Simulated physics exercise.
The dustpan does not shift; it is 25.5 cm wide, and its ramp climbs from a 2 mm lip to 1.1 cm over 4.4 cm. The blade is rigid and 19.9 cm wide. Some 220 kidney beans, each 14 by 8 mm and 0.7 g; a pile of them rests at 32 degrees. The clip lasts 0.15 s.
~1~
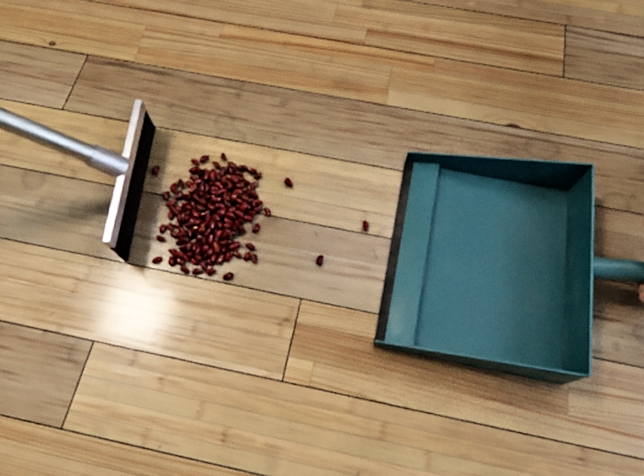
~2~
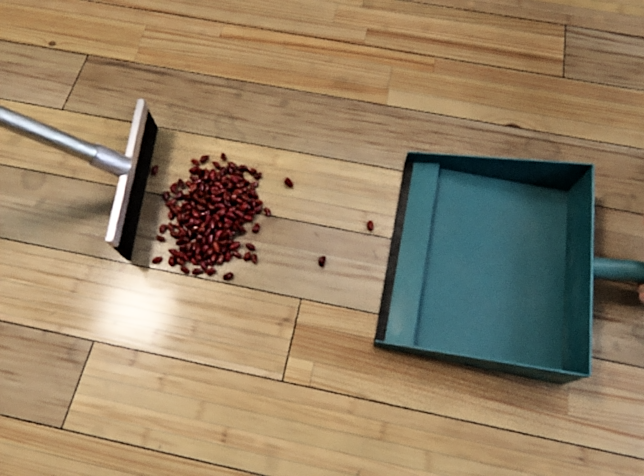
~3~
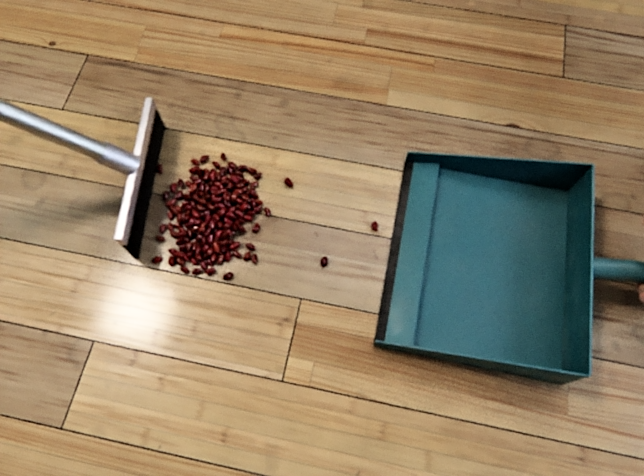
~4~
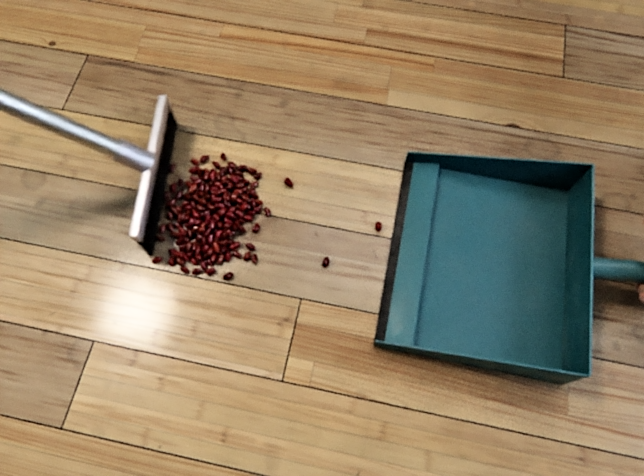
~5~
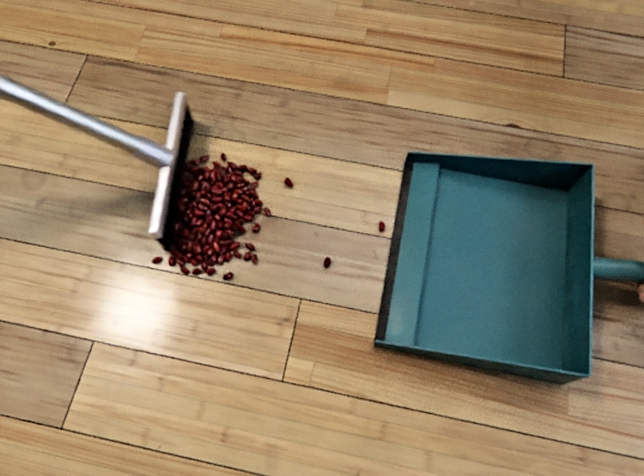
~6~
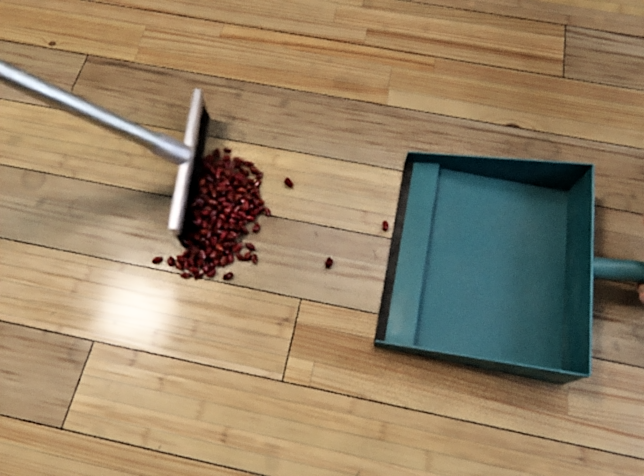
On a wooden plank floor, a flat blade on a metal handle moves right into a pile of dark red beans, pressing its left side inward, while a few stray beans and a teal dustpan lie to the right.
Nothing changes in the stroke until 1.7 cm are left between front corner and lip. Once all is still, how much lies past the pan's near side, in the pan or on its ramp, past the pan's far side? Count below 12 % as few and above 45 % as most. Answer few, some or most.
Near side: Few, pan: Some, far side: Some.
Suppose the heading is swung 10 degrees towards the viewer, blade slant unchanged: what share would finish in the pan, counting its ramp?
In that case some 35 per cent.
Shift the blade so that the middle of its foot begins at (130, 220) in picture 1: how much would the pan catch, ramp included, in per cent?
About 30 per cent.
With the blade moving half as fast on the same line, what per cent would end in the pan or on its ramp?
It would be near 15 per cent.
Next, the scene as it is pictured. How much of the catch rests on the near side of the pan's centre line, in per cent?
Roughly 0 per cent.
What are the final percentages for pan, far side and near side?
Near side 5, pan 20, far side 25.
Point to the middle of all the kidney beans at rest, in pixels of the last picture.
At about (392, 203).
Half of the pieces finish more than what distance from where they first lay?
About 24 cm.
Then, 0.18 s after the last picture, middle of the blade 15 cm from the lip; 0 % over the lip, far side 5 %, near side 0 %.
Then, 0.30 s after the last picture, middle of the blade 6 cm from the lip; 0 % over the lip, far side 20 %, near side 0 %.
Then, 0.55 s after the last picture, middle of the blade 3 cm from the lip; 20 % over the lip, far side 25 %, near side 0 %.
In the end, near side 5 %, pan 20 %, far side 25 %, in front of the lip or behind the blade 50 %.
